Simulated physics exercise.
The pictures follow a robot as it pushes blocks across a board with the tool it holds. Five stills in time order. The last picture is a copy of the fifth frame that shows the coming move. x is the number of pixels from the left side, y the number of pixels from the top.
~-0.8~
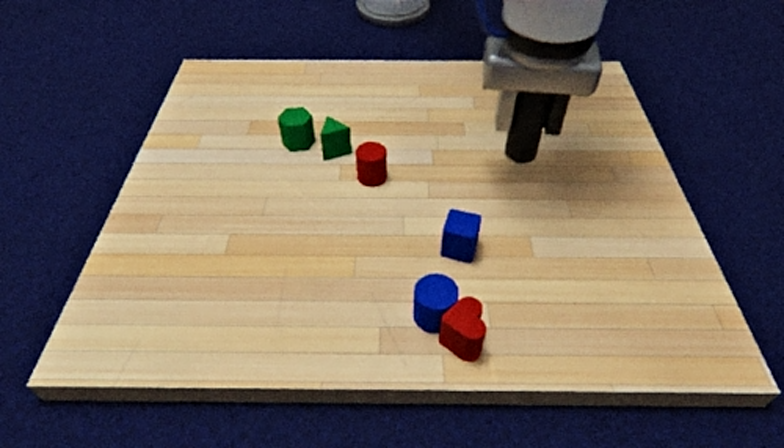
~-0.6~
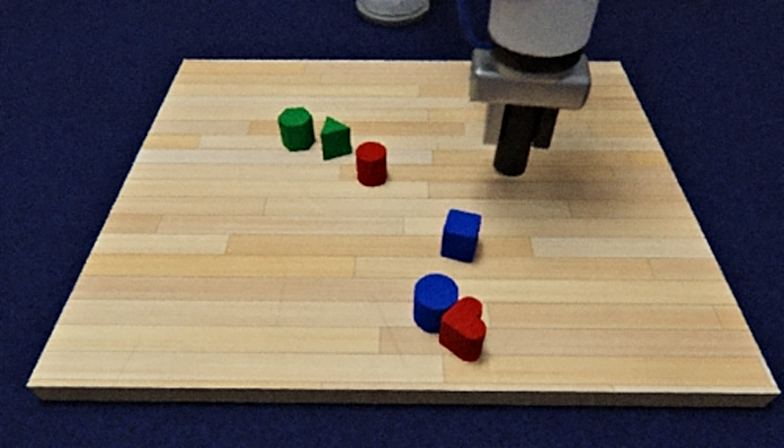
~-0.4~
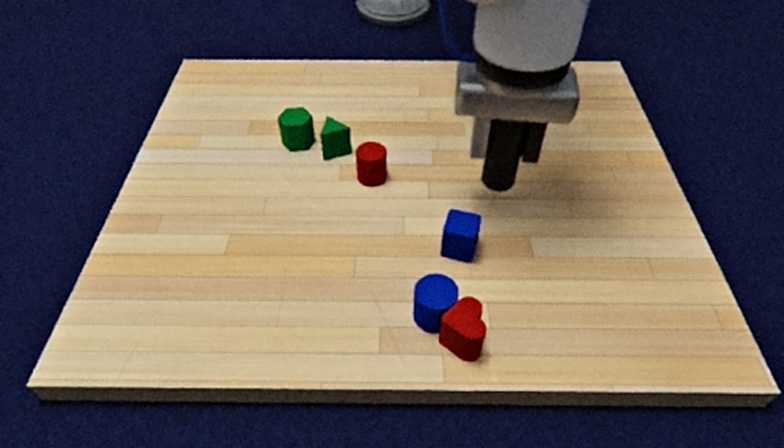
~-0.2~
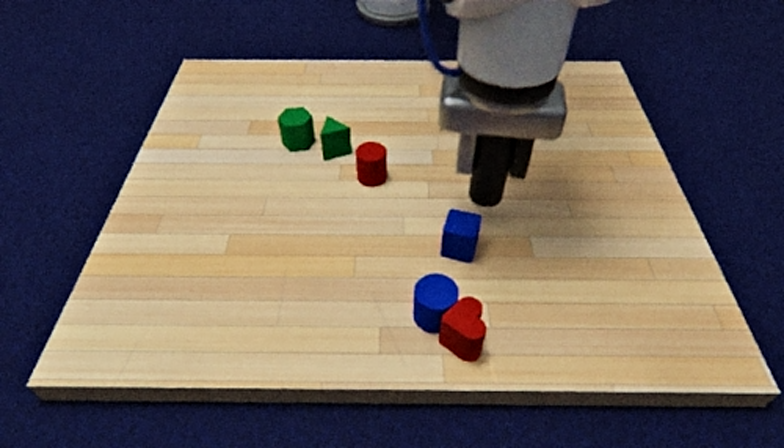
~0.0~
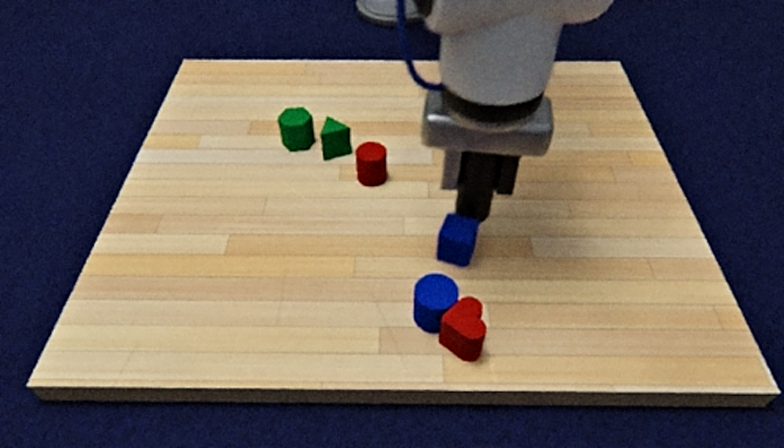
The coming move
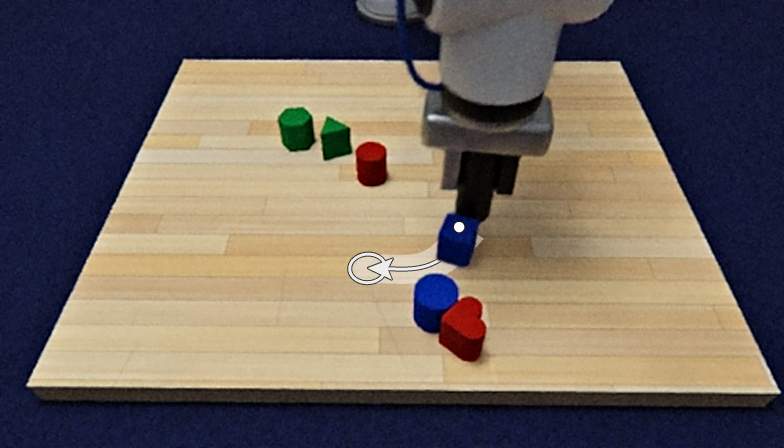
A robot arm moved down and to the left over a wooden board scattered with small red, green and blue blocks, then its dark tip reached the blue square block and nudged it slightly.
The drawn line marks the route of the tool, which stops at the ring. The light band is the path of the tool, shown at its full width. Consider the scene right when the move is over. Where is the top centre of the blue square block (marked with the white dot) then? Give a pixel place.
Roughly at (406, 276).
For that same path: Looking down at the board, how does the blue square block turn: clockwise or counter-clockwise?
I'd predict that, seen from above, the blue square block rotates counter-clockwise.
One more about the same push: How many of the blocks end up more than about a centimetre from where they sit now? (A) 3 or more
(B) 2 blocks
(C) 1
Letter B.
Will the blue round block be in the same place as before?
I believe not.
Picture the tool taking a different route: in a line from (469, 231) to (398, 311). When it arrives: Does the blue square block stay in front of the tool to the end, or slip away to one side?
I'm fairly sure the blue square block rides along ahead of the tool to the very end.
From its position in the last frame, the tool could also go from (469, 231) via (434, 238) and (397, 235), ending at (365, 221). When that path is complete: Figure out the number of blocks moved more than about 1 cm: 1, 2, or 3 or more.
1.
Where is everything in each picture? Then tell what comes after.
The first frame shows tool's lower end (520, 154); blue round block (437, 291); blue square block (463, 222); red heart-shaped block (467, 317).
The second frame shows tool (509, 167); blocks still.
The third frame shows tool (498, 181); blocks still.
The fourth frame shows tool (485, 196); blocks still.
The fifth frame shows tool (472, 211); blue round block (437, 291); blue square block (459, 227); red heart-shaped block (467, 317).
Drawn move, from (469, 231) over (446, 255) and (410, 269) to (368, 268); the dot is on the blue square block.
On the path given first. One third of the way, tool (448, 236); blue square block (434, 255).
Two thirds of the way, tool (409, 250); blue round block (429, 306); blue square block (408, 276), turned 45° anticlockwise; red heart-shaped block (469, 322).
At the end, tool (367, 249); blue round block (429, 306); blue square block (406, 276), turned 55° anticlockwise; red heart-shaped block (469, 322).
